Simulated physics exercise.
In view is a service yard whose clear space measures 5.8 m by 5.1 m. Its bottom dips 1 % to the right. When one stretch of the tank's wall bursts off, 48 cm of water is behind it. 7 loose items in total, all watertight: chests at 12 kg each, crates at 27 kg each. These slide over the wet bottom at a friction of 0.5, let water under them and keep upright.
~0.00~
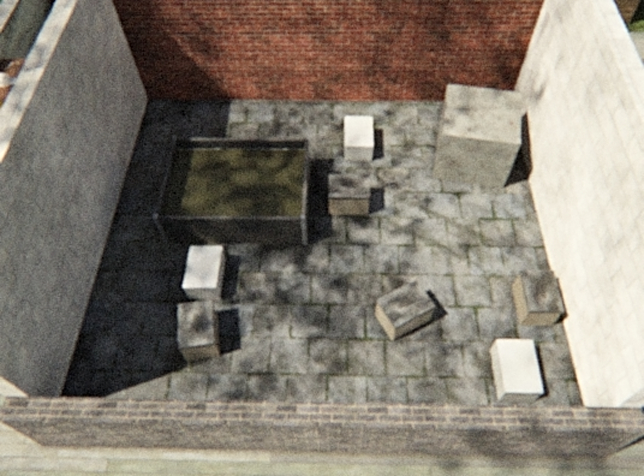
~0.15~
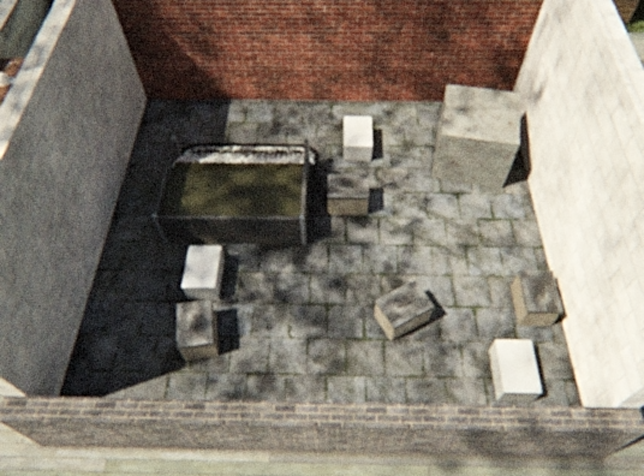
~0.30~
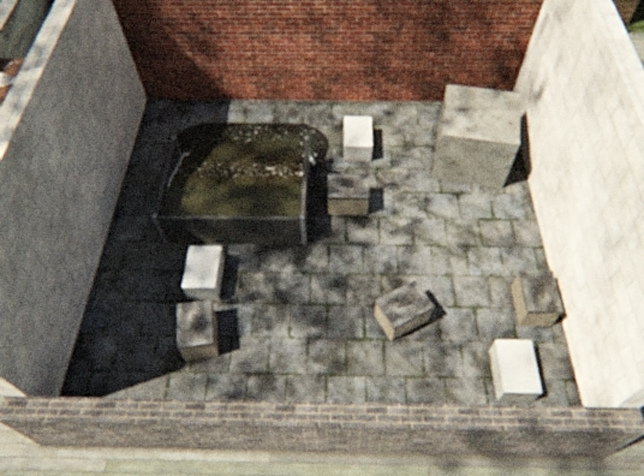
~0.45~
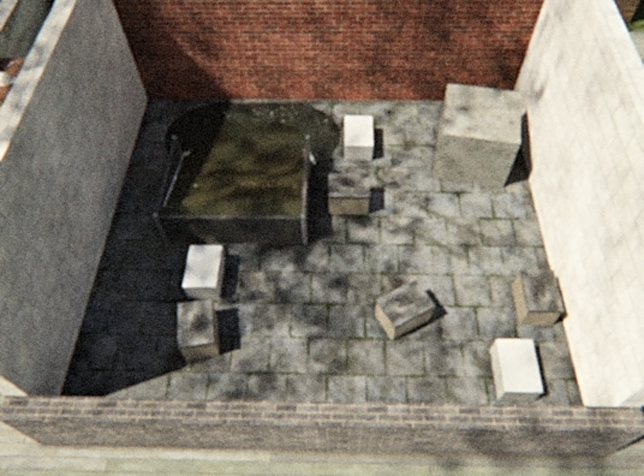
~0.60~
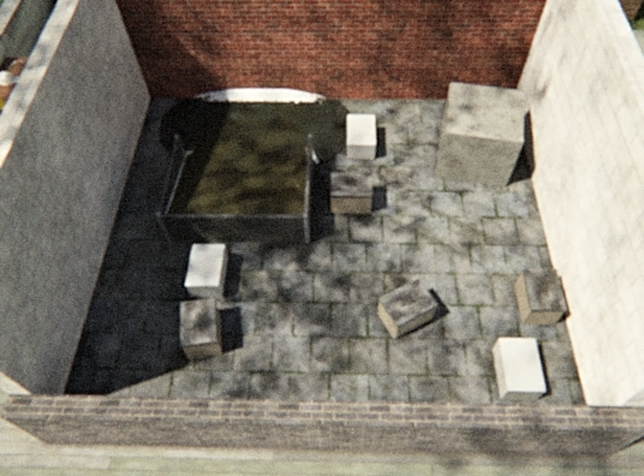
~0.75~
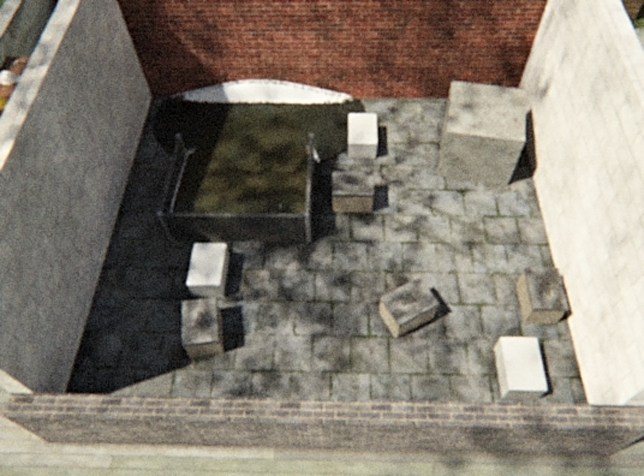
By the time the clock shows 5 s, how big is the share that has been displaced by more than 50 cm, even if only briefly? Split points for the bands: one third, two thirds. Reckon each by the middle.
I expect that share to be quite small, below a third.
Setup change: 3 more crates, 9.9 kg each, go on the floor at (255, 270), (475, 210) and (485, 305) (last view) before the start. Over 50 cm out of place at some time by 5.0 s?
Result, one by one: Not exceeded, not exceeded and not exceeded.
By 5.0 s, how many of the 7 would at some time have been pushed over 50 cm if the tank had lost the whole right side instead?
Then it comes to 3 of them.
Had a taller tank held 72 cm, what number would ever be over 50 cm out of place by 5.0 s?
You'd get 1 in that case.
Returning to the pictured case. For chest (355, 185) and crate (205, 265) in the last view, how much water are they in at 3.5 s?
Depth approx. 4 cm / 0 cm.
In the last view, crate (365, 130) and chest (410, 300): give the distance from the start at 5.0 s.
Shifts in order: 30 cm; 0 cm.
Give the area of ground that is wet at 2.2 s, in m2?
At that time the wet patch spans about 10.0 m2.
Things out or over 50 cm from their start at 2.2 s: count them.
By my reckoning, 0.
After 1.1 s 0 of 7 are over 50 cm from their spots; 0 afloat.
After 2.2 s 0 of 7 are over 50 cm from their spots; 0 afloat.
After 3.5 s 0 of 7 are over 50 cm from their spots; 0 afloat.
After 5.0 s 0 of 7 are over 50 cm from their spots, and 0 have been at some point; 0 afloat.
